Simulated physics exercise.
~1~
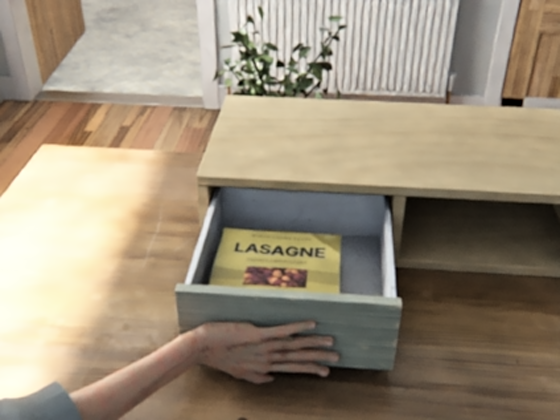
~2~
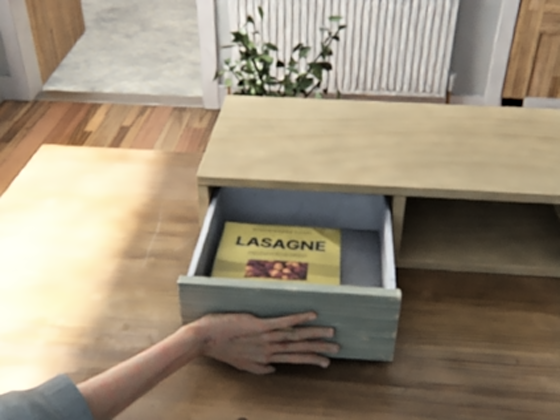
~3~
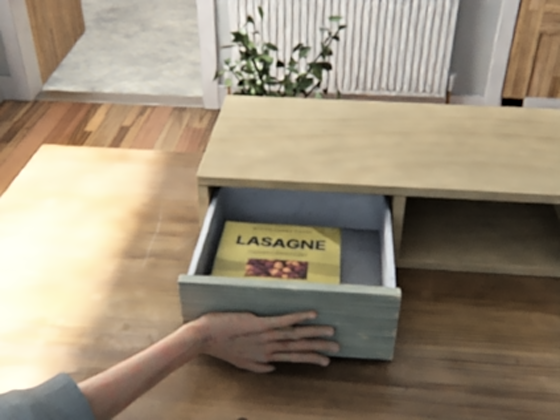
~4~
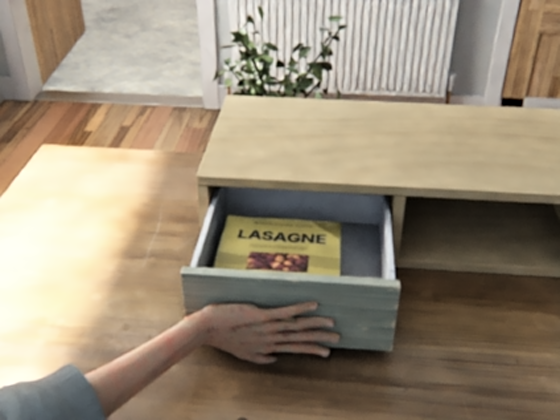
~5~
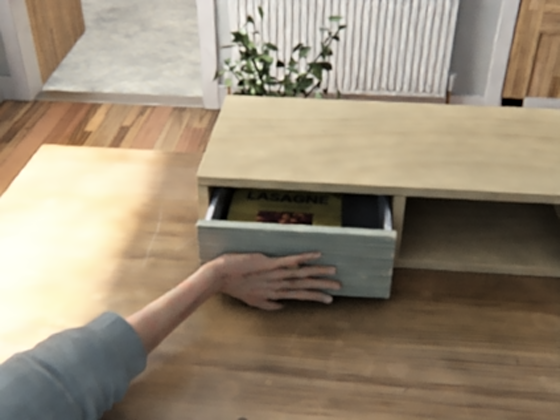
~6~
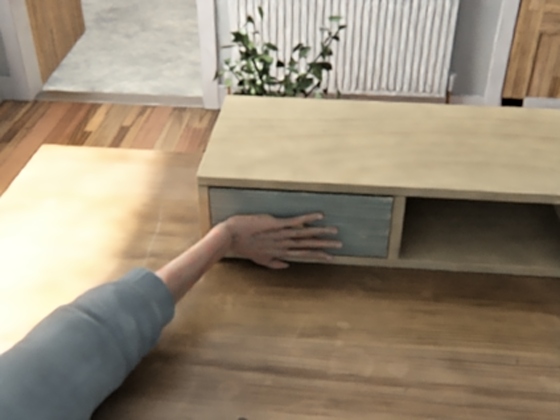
At first, a drawer with a pale blue-gray front stands pulled out from a low wooden cabinet, with a yellow box labeled "LASAGNE" lying inside it. A hand in a gray-blue sleeve reaches in from the lower left and rests its palm against the drawer front. It eases the drawer inward only slightly, and the box rides along with it. Then the arm stretches farther and pushes the drawer about halfway in, leaving just part of the box showing beneath the cabinet top. Finally, the box disappears from view and the drawer shuts flush, the hand still against its front.
